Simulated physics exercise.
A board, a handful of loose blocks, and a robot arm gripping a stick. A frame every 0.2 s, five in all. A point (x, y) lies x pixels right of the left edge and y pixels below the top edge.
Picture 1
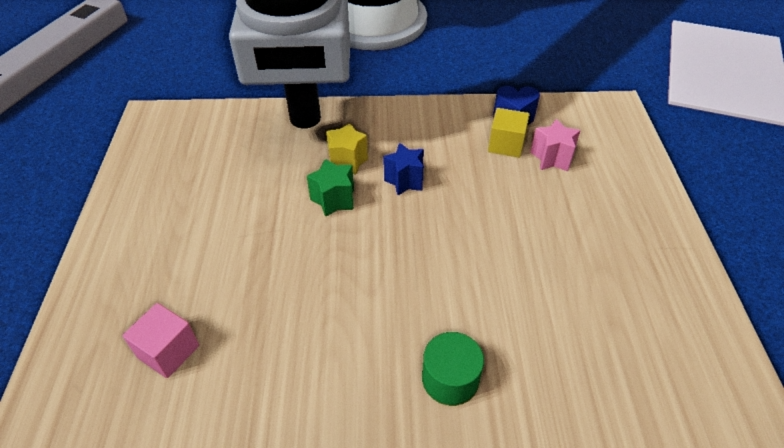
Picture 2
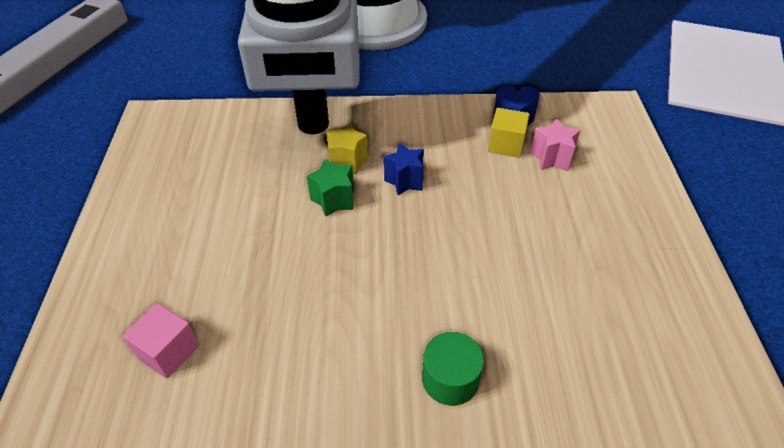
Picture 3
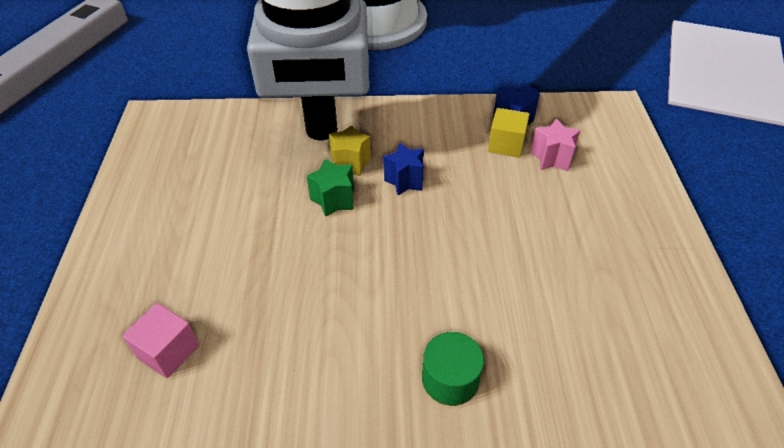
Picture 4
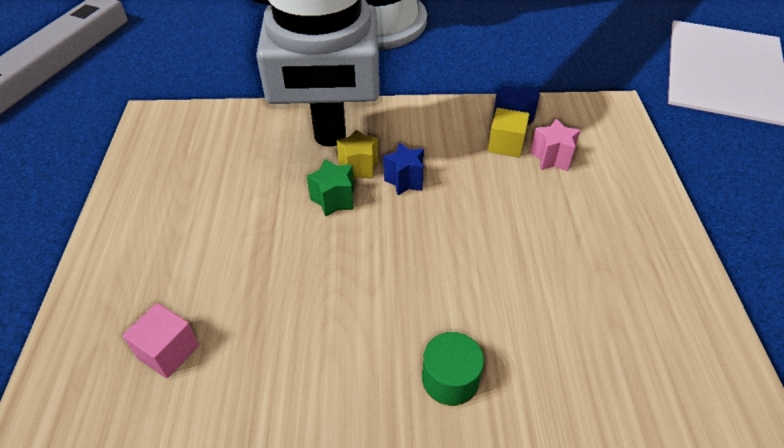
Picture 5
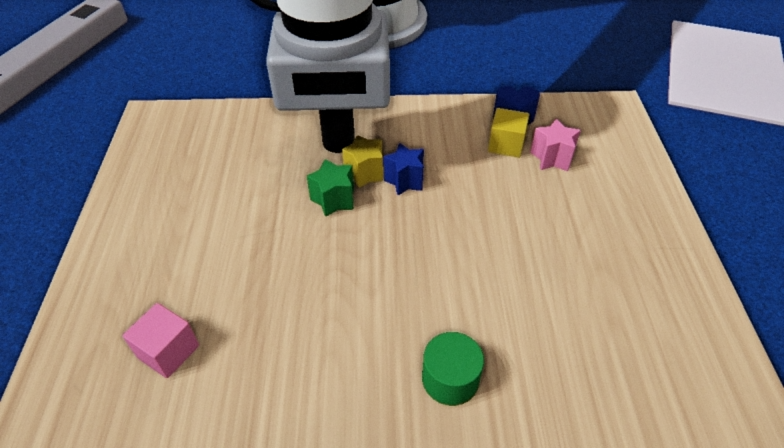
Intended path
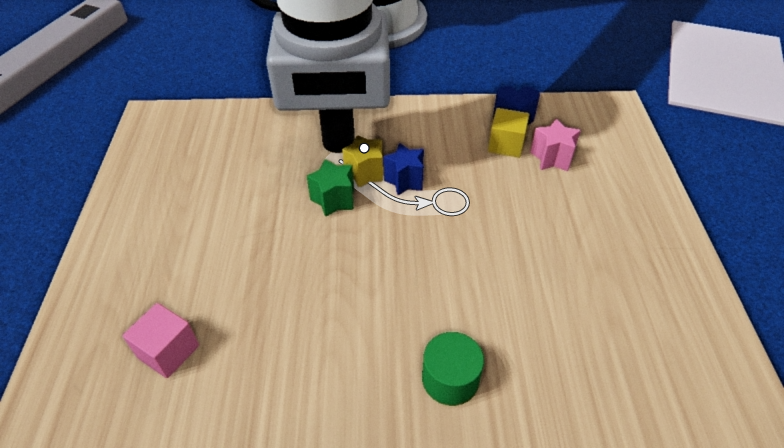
At the start, a robot arm holds a dark stick at the back edge of a wooden board, beside a yellow star block near green and blue stars. The stick moves right and slightly forward, then nudges the yellow star a short way toward the blue star, while the other blocks stay still.
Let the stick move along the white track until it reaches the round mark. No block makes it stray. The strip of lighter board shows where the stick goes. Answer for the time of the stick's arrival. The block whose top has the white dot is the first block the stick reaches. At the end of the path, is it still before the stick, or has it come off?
Slipped loose.
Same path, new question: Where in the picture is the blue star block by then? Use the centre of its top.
It should be at (474, 162) by then.
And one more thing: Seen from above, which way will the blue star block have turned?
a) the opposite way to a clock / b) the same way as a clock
a (the opposite way to a clock)
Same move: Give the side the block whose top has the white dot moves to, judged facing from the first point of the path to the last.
The right-hand side.
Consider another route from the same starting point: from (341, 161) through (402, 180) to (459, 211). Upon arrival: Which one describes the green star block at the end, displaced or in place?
The green star block will stay where it is.
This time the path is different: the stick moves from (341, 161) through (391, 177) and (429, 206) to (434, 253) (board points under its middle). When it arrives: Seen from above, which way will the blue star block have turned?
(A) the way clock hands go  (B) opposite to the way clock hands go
B - opposite to the way clock hands go.
Drawn move, from (341, 161) through (370, 183) and (405, 202) to (451, 202); the dot is on the yellow star block.
What follows on the original path. One third of the way, stick at (371, 165); yellow star block at (397, 172); blue star block at (428, 161), turned 50° anticlockwise.
Two thirds of the way, stick at (406, 184); yellow star block at (434, 193); blue star block at (444, 167), turned 115° anticlockwise.
At the end, stick at (453, 183); green star block still; yellow star block at (463, 201), turned 45° clockwise; blue star block at (474, 162), turned 155° anticlockwise.
